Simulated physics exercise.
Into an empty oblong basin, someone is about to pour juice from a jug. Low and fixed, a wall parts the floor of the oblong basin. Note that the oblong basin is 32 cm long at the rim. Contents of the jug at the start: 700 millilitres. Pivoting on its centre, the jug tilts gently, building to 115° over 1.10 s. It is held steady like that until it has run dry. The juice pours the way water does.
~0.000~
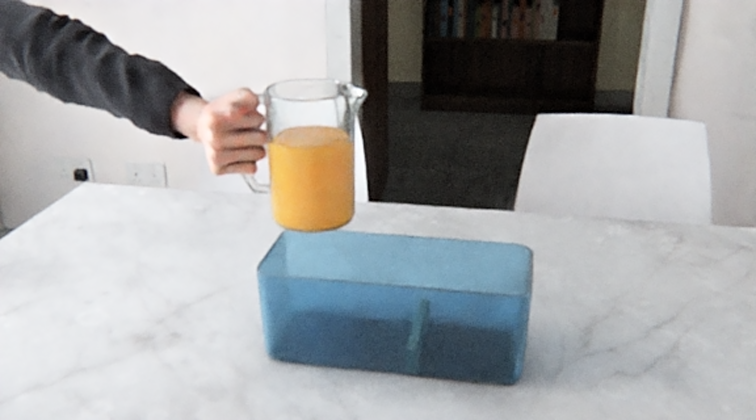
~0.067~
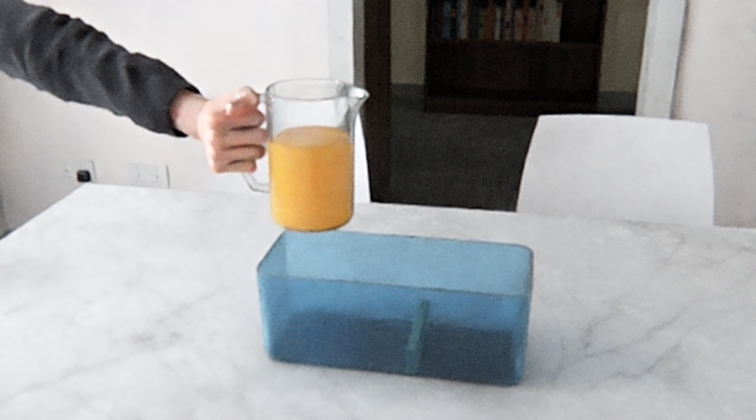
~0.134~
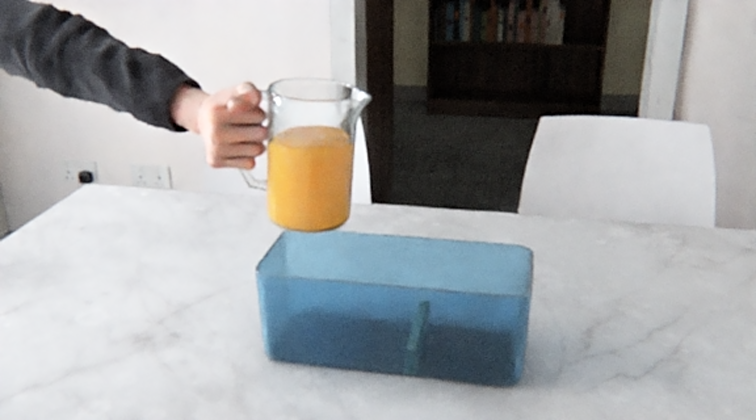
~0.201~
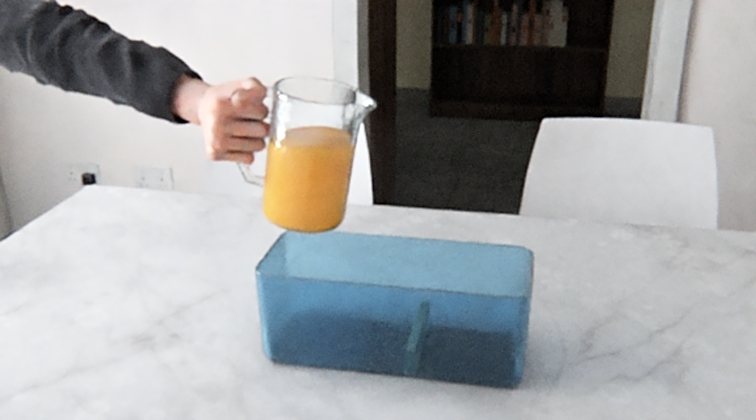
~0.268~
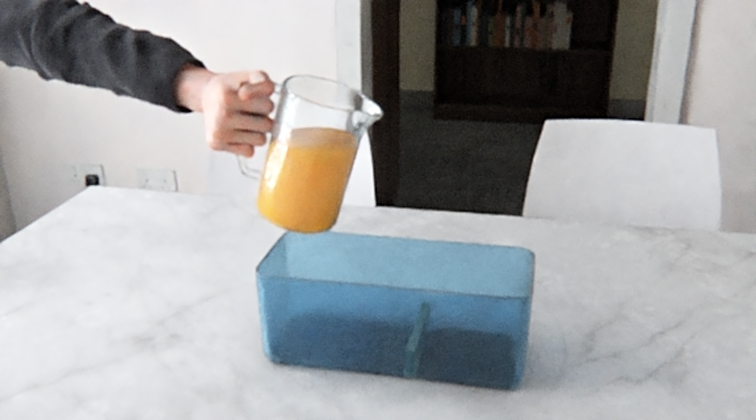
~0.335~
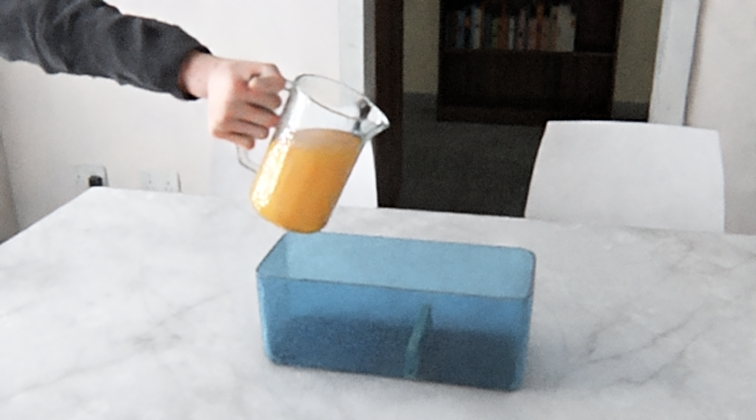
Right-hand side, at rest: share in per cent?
65 per cent.
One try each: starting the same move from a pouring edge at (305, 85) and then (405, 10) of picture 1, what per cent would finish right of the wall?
I'd say 10 percent on the first go, 60 percent on the next.
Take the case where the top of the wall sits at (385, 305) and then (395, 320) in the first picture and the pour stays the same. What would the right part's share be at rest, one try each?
It comes to 95 per cent, and then 85 per cent.
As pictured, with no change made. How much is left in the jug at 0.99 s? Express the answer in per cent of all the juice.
26 %.
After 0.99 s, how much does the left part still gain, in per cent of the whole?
Near 24 in a hundred.
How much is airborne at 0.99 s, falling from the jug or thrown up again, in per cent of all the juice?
I'd say some 16 per cent is in the air.
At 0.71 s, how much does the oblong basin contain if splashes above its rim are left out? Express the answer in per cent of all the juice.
Some 2 per cent.
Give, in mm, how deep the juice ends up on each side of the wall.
About 10 mm left, about 30 mm right.
By 0.71 s the tilt is 83° and 88 per cent is still to pour, 0 is left of the wall and 1 right of it.
By 0.99 s the tilt is 112° and 27 per cent is still to pour, 10 is left of the wall and 48 right of it.
By 1.28 s the tilt is 115° and 1 per cent is still to pour, 28 is left of the wall and 69 right of it.
By 1.60 s the tilt is 115° and 0 per cent is still to pour, 34 is left of the wall and 65 right of it.
At rest 34 per cent lies left of the wall, 65 right of it and 1 outside.
